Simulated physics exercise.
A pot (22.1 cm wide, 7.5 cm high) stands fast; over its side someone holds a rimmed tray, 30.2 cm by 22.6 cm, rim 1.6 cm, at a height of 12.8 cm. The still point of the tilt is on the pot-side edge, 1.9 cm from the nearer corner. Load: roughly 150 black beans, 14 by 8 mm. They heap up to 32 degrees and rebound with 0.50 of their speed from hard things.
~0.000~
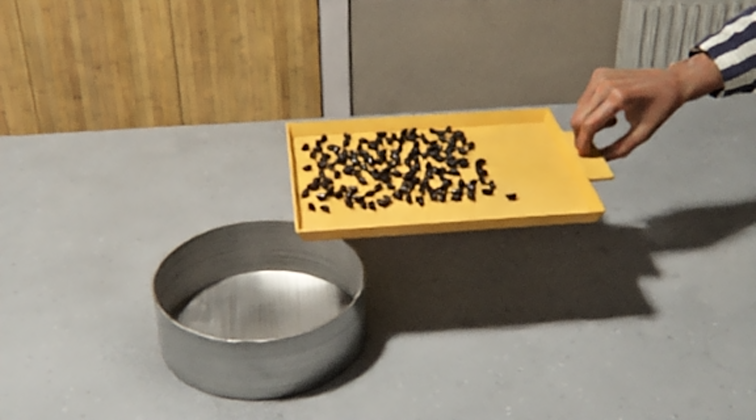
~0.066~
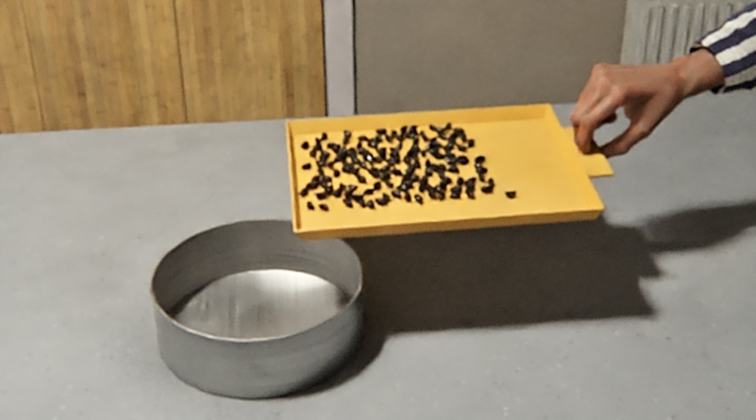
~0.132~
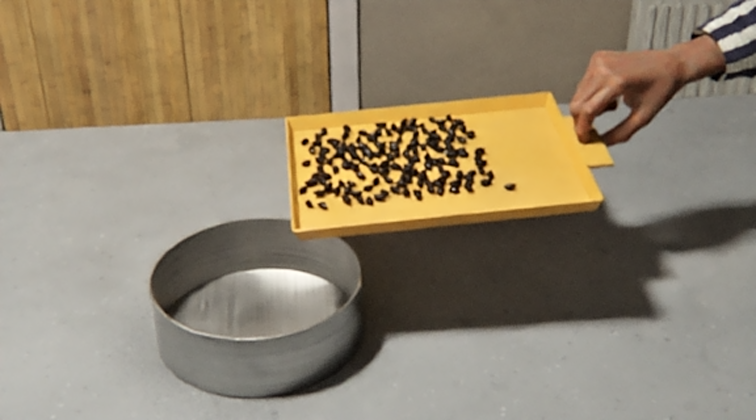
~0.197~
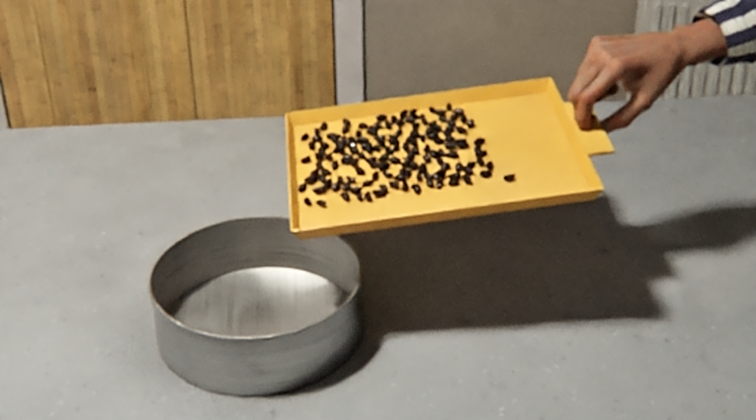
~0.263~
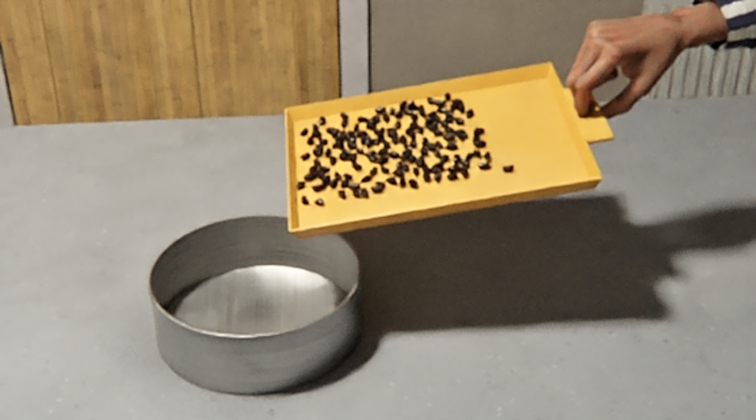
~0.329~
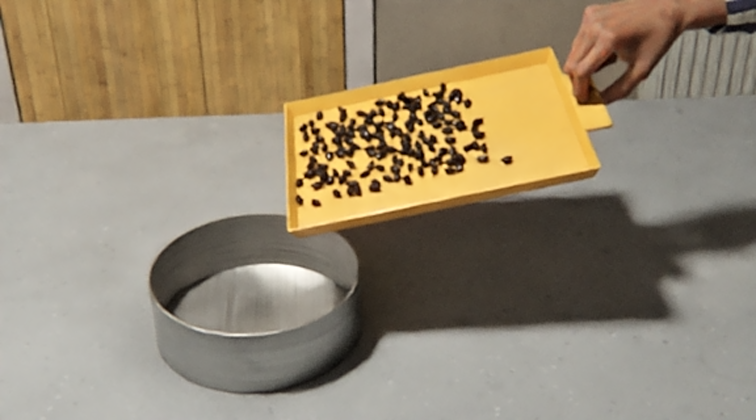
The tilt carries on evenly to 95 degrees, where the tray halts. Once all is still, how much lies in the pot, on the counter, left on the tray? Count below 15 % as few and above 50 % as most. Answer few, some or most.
In the pot: Most; on the counter: Few; left on the tray: Few.
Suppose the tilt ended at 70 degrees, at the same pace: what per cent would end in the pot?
Then about 95 per cent.
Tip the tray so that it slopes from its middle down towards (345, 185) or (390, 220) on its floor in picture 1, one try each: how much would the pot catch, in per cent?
About 55 and 95 per cent.
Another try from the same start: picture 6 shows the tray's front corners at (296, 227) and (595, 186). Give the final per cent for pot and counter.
Pot 95, counter 5.
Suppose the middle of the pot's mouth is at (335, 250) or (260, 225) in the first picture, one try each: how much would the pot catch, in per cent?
Some 80 and 50 per cent.
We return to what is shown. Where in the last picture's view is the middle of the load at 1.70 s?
Around (268, 205).
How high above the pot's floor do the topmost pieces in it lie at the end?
About 1.5 cm.
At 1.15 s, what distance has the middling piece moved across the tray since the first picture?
Roughly 9 cm.
After 1.15 s, tilt 51 degrees; the tray holds 95 %, the pot 5 %.
After 1.70 s, tilt 76 degrees; the tray holds 65 %, the pot 25 %.
After 2.31 s, tilt 95 degrees; the tray holds 0 %, the pot 100 %.
At rest (2.8 s), pot 100 %, counter 0 %, tray 0 %.
